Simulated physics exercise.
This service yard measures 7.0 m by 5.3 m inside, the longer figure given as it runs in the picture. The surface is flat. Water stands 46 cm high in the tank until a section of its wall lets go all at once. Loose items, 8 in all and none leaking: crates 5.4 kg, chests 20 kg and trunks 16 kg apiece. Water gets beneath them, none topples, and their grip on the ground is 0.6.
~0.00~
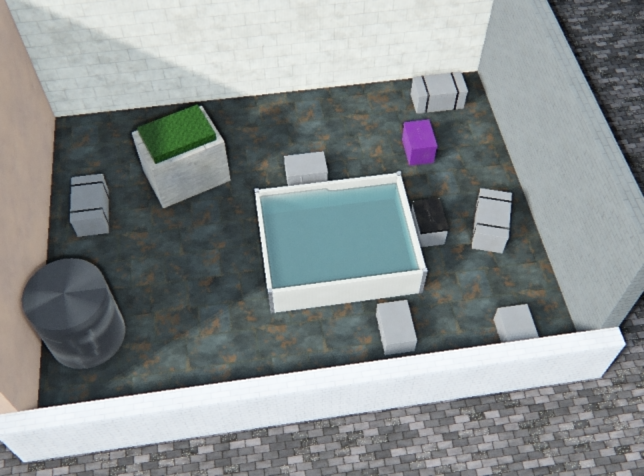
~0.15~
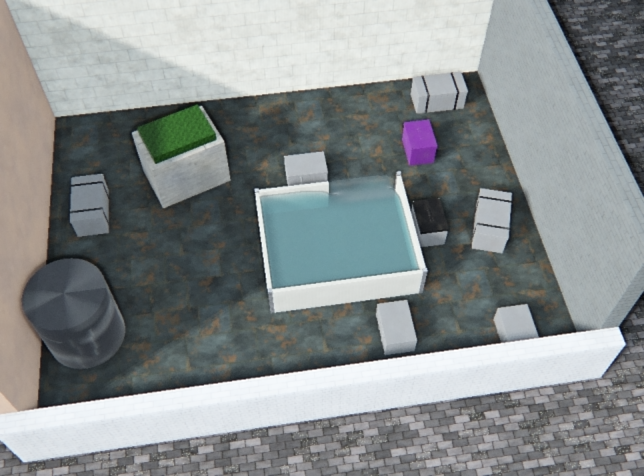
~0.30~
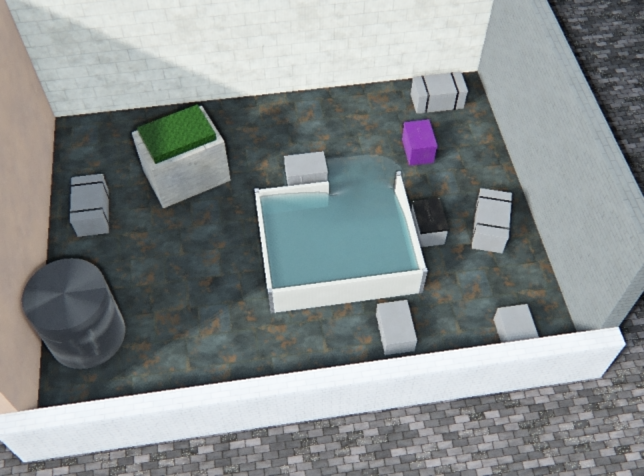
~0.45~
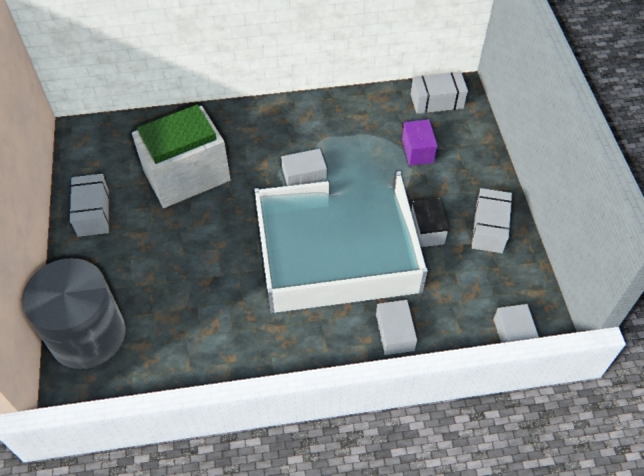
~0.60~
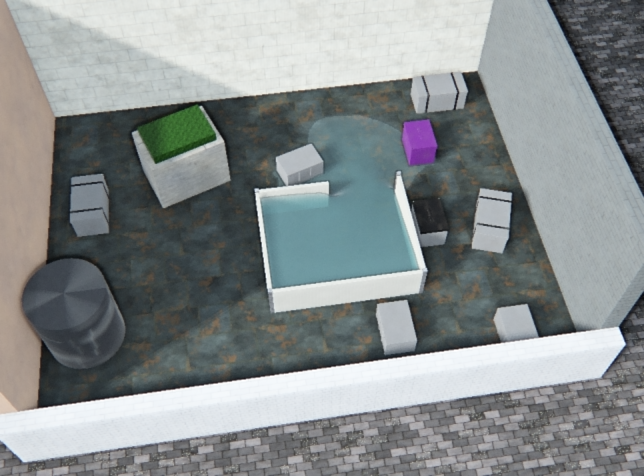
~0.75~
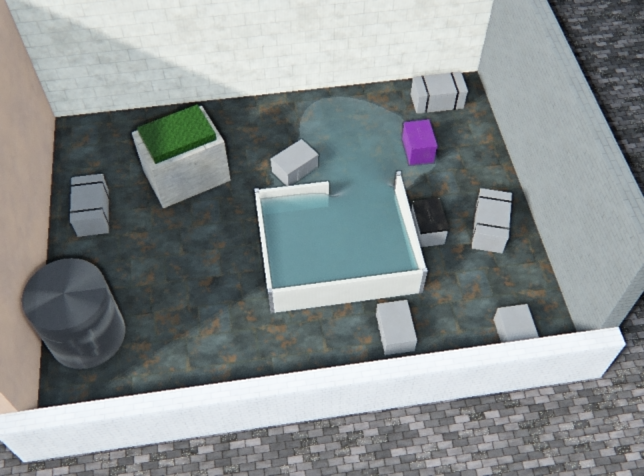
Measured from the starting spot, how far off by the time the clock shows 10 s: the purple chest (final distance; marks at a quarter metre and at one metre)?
The purple chest is nudged along.
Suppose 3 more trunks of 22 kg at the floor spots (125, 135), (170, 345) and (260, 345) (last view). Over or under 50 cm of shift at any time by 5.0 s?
In turn: Short of it, short of it, less.
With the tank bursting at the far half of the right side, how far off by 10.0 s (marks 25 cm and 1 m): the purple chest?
In that case the purple chest barely shifts.
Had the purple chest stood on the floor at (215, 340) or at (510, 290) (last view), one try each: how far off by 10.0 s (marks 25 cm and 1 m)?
In turn: It barely shifts; it barely shifts.
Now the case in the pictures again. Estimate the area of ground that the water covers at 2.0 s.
Some 11.5 m2.
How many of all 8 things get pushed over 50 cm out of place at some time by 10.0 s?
That makes 6.
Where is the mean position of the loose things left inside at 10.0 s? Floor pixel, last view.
At about (375, 240).
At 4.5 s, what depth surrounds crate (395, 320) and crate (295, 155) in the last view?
About 0 and 2 cm.
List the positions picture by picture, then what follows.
In the first frame, the purple chest at (421, 134) rests on the ground; 3.3 m2 under water; 0 of 8 have shifted.
In the second frame, the purple chest at (421, 134), on the bottom; 3.7 m2 under water; 0 of 8 have shifted.
In the third frame, the purple chest at (421, 134) rests on the ground; 4.3 m2 under water; 0 of 8 have shifted.
In the fourth frame, the purple chest at (421, 134) rests on the ground; 5.0 m2 under water; 0 of 8 have shifted.
In the fifth frame, the purple chest at (421, 134), on the bottom; water covers 5.8 m2; 1 of 8 have shifted.
In the sixth frame, the purple chest at (421, 134), on the bottom; water covers 6.7 m2; 1 of 8 have shifted.
After 2.0 s the purple chest is near (454, 127), 0.5 m from its start, aground; 0 afloat.
After 4.5 s the purple chest is near (455, 137), 0.5 m from its start, aground; 1 afloat.
After 7.0 s the purple chest is near (457, 144), 0.6 m from its start, aground; 1 afloat.
After 10.0 s the purple chest is near (457, 144), 0.6 m from its start, aground; 2 afloat.
